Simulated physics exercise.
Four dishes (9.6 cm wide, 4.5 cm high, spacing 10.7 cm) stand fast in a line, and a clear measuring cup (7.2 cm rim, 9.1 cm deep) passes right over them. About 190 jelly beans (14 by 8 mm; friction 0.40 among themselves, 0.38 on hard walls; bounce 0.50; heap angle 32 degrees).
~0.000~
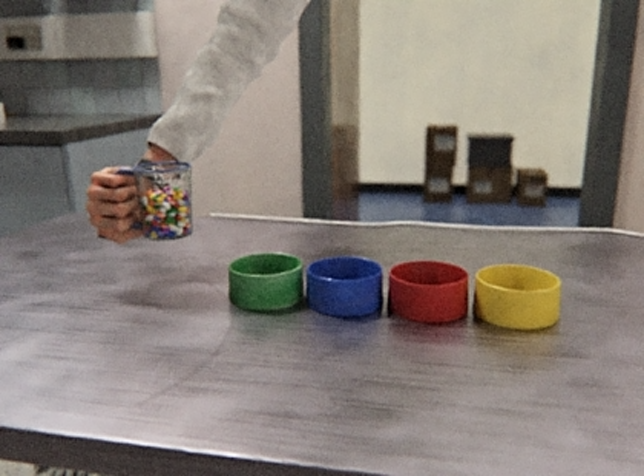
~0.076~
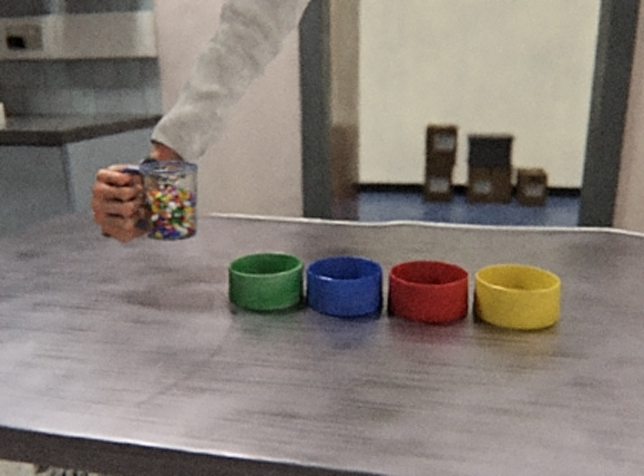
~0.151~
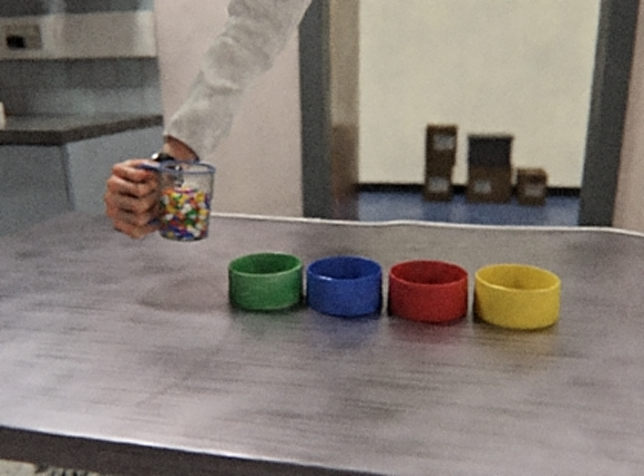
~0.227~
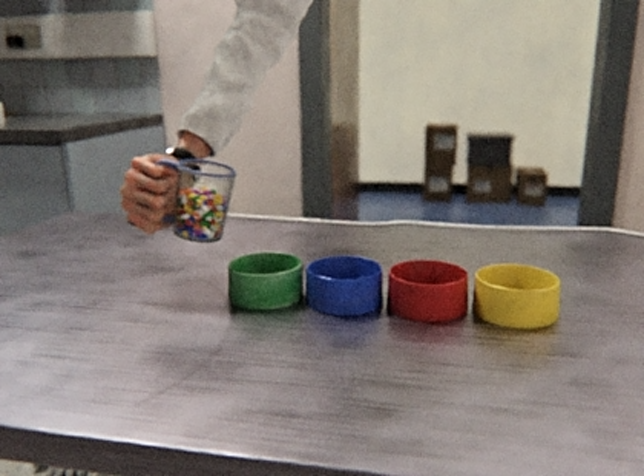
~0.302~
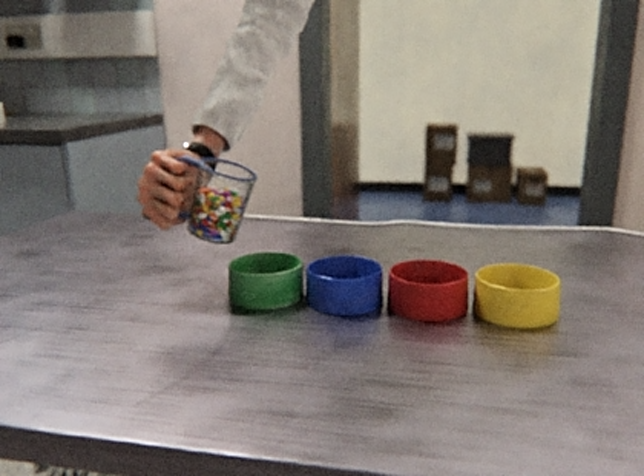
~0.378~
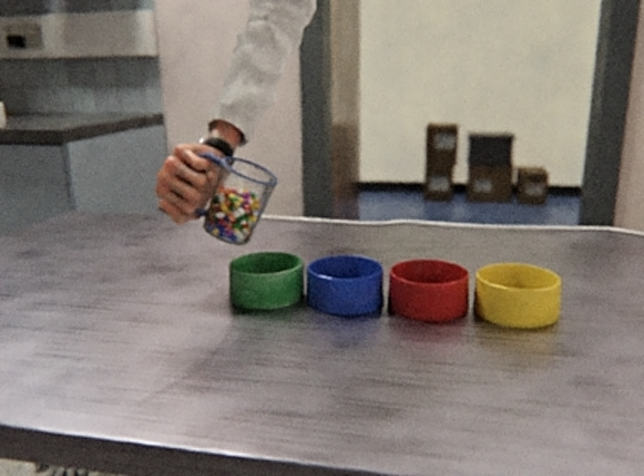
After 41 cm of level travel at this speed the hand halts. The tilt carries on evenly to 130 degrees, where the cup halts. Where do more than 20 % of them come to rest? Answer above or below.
Red: Below, blue: Below, green: Below, yellow: Above, counter: Below.
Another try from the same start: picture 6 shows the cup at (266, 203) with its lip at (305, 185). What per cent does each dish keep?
Red 0; blue 0; green 0; yellow 100.
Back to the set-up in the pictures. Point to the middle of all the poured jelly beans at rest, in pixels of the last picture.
At about (518, 295).
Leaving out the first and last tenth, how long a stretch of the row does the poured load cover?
Roughly 5 cm.
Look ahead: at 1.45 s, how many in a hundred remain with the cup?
Roughly 75 per cent.
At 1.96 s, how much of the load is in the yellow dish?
About 100 per cent by then.
Then, at 1.02 s, tilt 74 degrees; cup holds 100 %.
After 1.45 s, tilt 107 degrees; cup holds 75 %, yellow 25 %.
After 1.96 s, tilt 130 degrees; cup holds 0 %, yellow 100 %.
In the end, at 2.3 s, red 0 %, blue 0 %, green 0 %, yellow 100 %, counter 0 %.
